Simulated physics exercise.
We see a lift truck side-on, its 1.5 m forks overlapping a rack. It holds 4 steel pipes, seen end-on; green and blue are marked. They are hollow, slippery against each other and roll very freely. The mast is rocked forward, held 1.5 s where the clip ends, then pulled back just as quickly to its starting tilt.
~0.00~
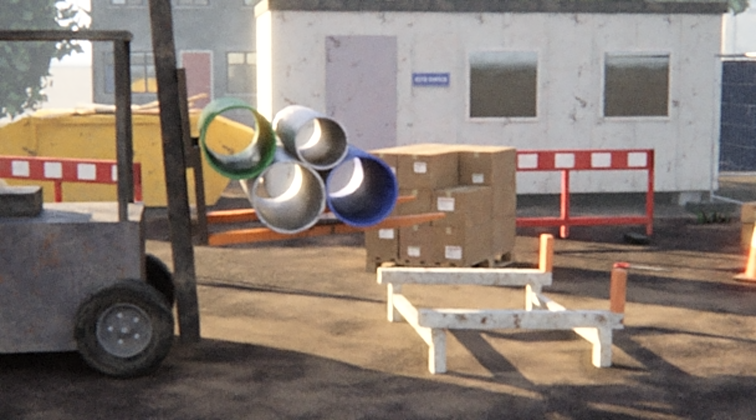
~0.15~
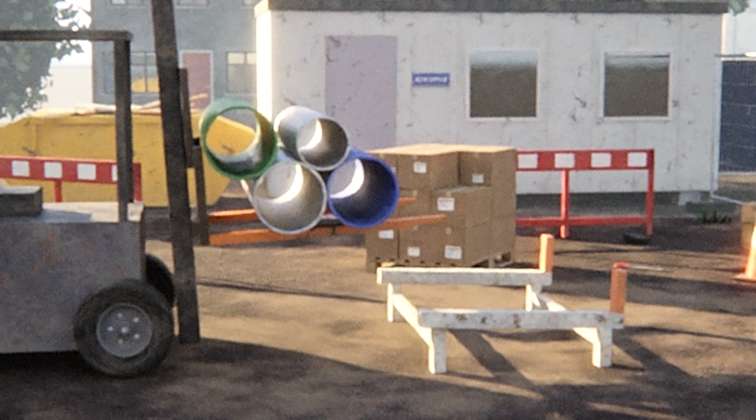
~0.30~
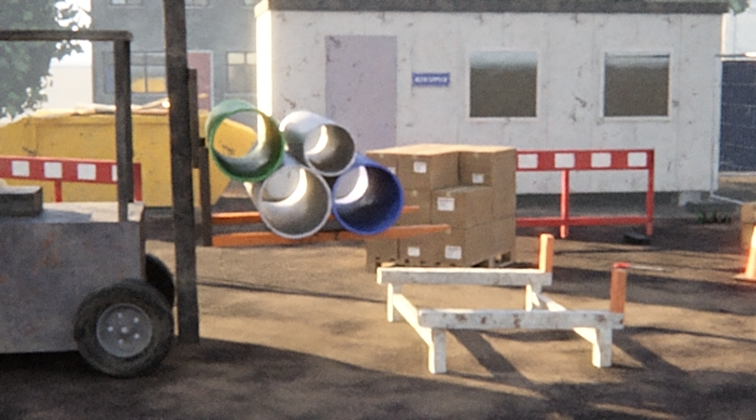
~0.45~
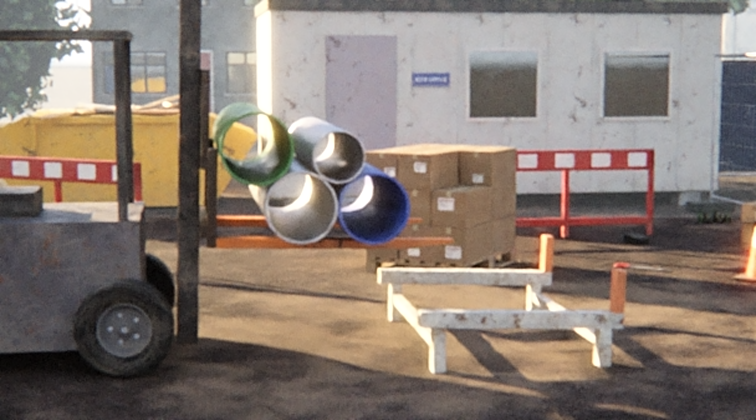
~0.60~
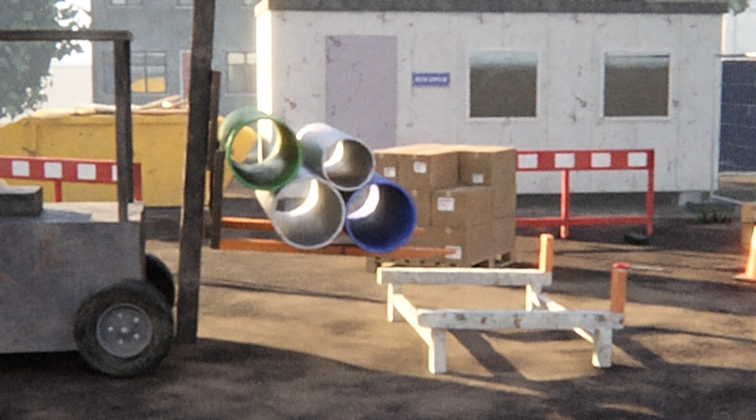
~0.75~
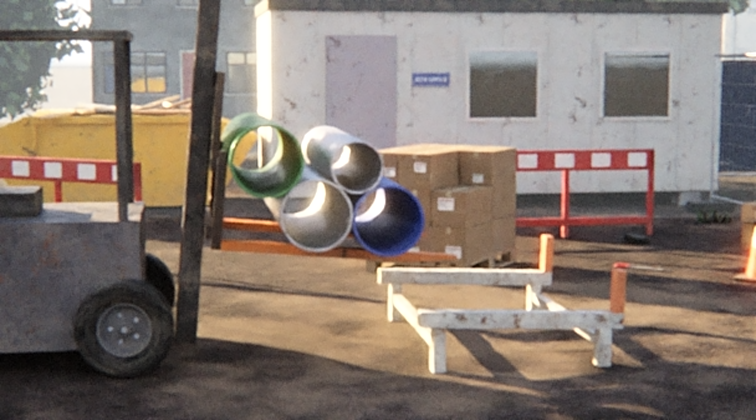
In a work yard, a forklift holding four hollow pipes, one green-rimmed and one blue, slowly rocks its mast forward, and its forks go from tilting slightly up to tilting slightly down as the pipes shift a little right and lower.
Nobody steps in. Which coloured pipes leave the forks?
The green one is kept aboard; the blue one leaves the forks.
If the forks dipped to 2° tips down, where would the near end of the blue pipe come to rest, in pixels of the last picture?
Around (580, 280).
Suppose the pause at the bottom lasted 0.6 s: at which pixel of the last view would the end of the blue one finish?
Around (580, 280).
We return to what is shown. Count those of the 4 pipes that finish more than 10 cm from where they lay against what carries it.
The count is 4.
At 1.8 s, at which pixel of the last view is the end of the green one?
Around (273, 214).
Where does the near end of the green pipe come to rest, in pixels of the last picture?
Around (245, 202).
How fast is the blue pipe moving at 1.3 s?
Near 0.6 m/s.
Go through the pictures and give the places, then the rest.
In the first picture, green (240, 143), blue (363, 192); forks 4° tips up; tips at (440, 215); 2 of the 4 lie directly on the forks.
In the second picture, green (241, 143), blue (364, 193); forks 4° tips up.
In the third picture, green (248, 146), blue (369, 200); forks 1° tips up.
In the fourth picture, green (258, 150), blue (375, 209); forks 2° tips down; tips at (447, 240).
In the fifth picture, green (265, 155), blue (382, 218); forks 4° tips down.
In the sixth picture, green (268, 162), blue (390, 222); forks 5° tips down; tips at (451, 256).
Then, 1.3 s in, green is on the forks, 125 cm from the tips; blue is on the forks, 20 cm from the tips, rolling right; 0 off the forks so far.
Then, 1.8 s in, green is on the forks, 120 cm from the tips, rolling right; blue is on the rack, 85 cm from the rack's far end, rolling right; 1 off the forks so far.
In the end (6.3 s), green is on the forks, 125 cm from the tips; blue is on the rack, 30 cm from the rack's far end; 3 off the forks so far.
